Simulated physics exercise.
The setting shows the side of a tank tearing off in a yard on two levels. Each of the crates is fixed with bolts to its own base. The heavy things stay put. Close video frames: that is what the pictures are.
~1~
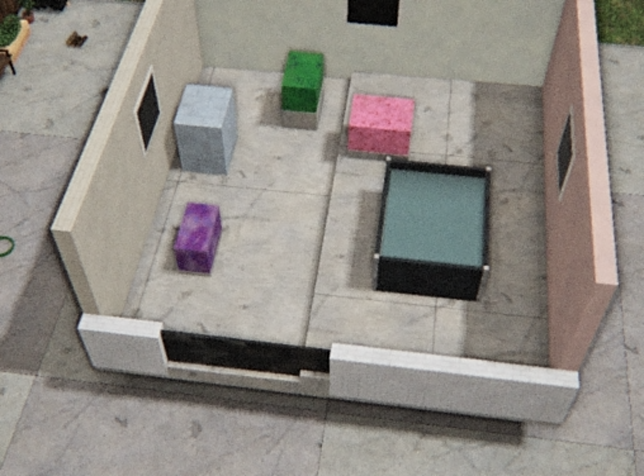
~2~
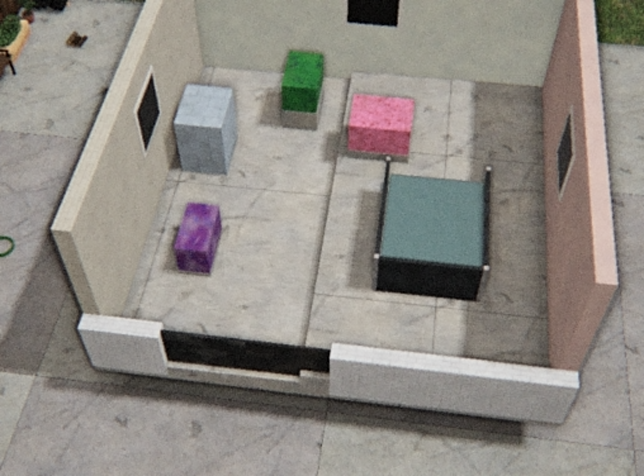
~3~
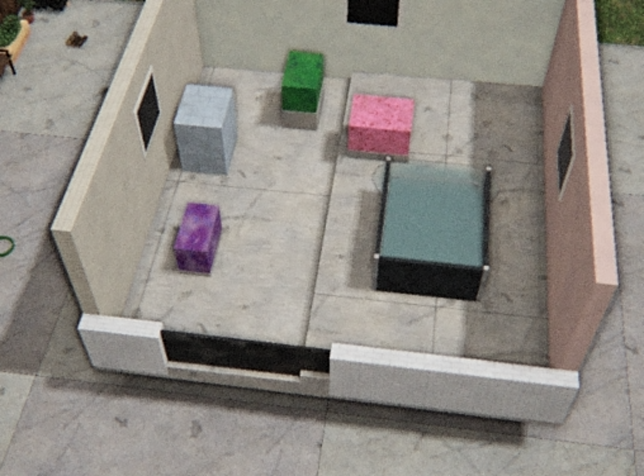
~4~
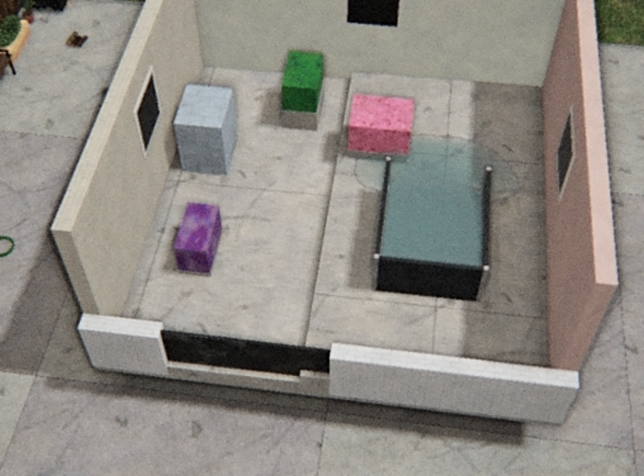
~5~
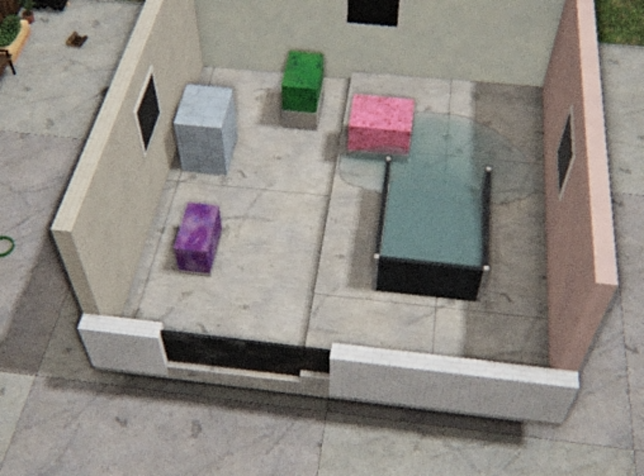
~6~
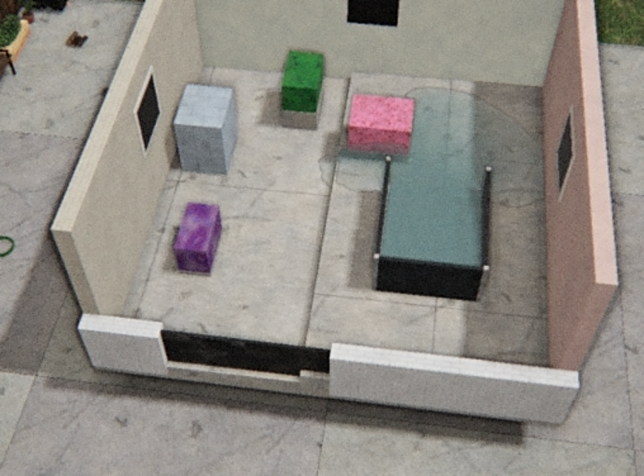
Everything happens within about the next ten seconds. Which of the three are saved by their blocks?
At the end, the purple crate will be reached; the pink crate will be reached; the green crate will not be reached.
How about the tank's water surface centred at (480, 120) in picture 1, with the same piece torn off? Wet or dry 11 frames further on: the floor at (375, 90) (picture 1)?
My call is that the spot is drenched.
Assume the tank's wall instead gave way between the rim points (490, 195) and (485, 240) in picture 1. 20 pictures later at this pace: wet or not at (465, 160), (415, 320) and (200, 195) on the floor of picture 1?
Those three places would be soaking, soaking and still unsoaked, in that order.
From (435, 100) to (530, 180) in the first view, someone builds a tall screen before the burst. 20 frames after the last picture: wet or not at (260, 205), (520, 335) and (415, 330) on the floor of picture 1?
First inundated, then inundated, then unwetted.
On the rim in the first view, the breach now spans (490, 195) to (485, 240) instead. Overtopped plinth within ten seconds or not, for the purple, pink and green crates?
The purple crate is reached; the pink crate is not reached; the green crate is not reached.
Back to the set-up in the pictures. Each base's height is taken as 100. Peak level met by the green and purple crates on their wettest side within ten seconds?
In order: 50% and 210%.
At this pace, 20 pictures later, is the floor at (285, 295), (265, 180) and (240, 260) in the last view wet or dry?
Going through them one by one, the first is spared, the second waterlogged and the third waterlogged.
A moment on, water covers 30 % of the floor; the purple crate not reached, the pink crate water round its plinth, the green crate water round its plinth.
Next, water covers 45 % of the floor; the purple crate water round its plinth, the pink crate water round its plinth, the green crate water round its plinth.
Then, water covers 60 % of the floor; the purple crate water round its plinth, the pink crate water round its plinth, the green crate water round its plinth.
Later, water covers 85 % of the floor; the purple crate water round its plinth, the pink crate water round its plinth, the green crate water round its plinth.
In the end, water covers 95 % of the floor; the purple crate was topped, the pink crate was topped, the green crate stayed above the water.
